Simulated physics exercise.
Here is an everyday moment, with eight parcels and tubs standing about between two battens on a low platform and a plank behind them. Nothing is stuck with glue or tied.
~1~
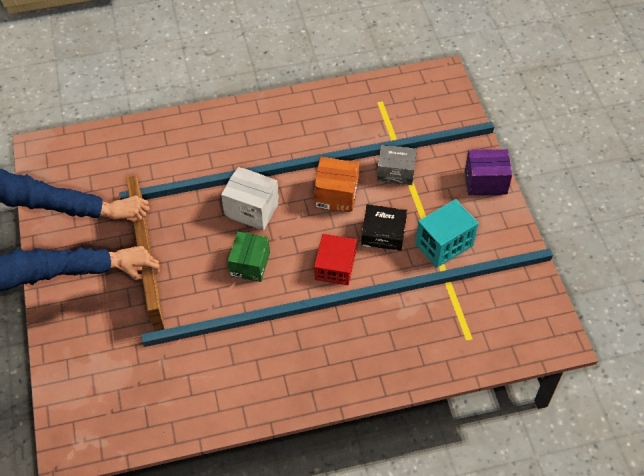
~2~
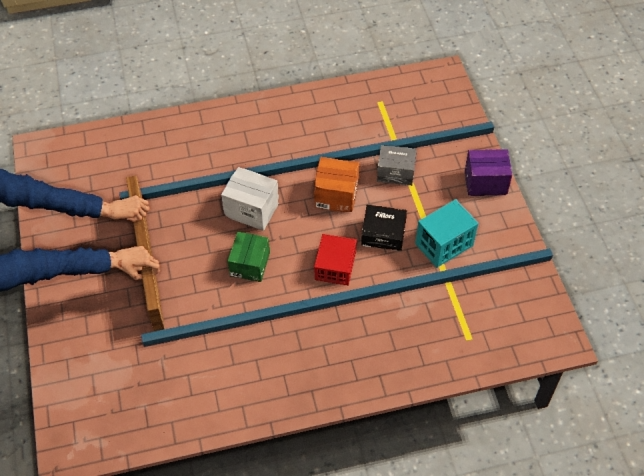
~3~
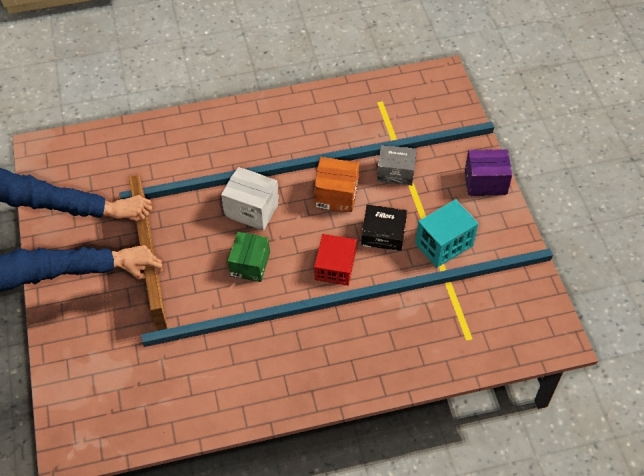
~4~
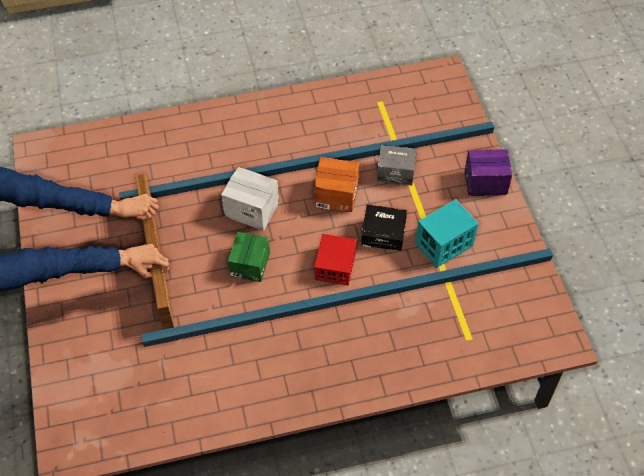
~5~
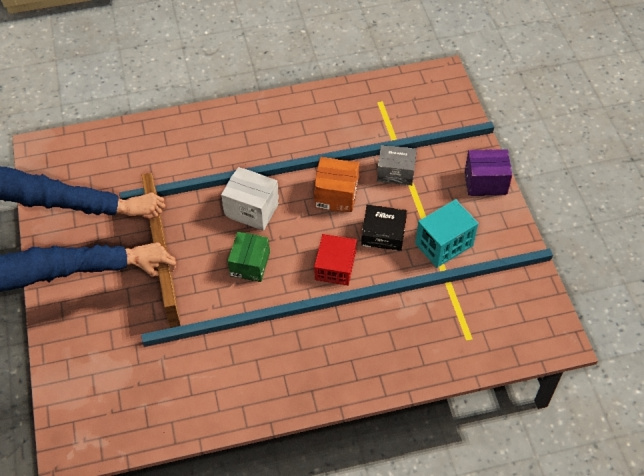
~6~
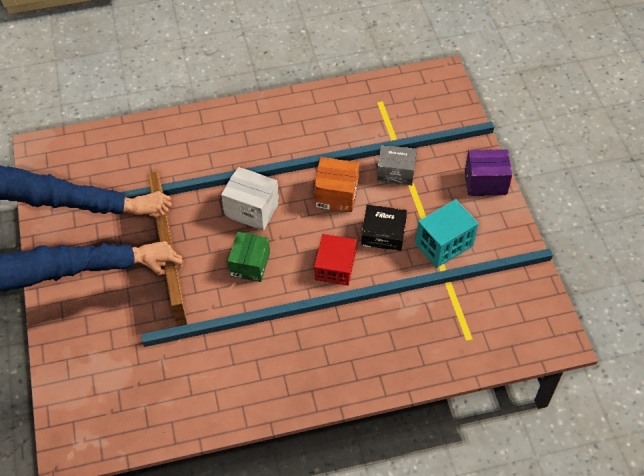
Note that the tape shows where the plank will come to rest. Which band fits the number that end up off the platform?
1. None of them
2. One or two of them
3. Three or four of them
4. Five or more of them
None of them.
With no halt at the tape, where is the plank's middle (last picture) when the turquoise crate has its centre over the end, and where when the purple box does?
The middle is at (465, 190) when it's the turquoise crate, and at (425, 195) when it's the purple box.
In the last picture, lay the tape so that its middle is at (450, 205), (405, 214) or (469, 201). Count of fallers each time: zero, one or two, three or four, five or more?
Going through the places as listed, I'd say one to two, then none, then either three or four.
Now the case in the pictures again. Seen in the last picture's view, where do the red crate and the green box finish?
Around (459, 250) and around (441, 210).
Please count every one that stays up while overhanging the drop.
The number overhanging is 2.
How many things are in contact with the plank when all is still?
The count comes out at 3.
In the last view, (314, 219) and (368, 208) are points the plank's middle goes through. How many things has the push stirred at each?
5, then 7.
A little later, none off yet; purple box at rest near (488, 173); turquoise crate at rest near (446, 234); grey box at rest near (397, 165).
When it is over, the number that fall off is zero.
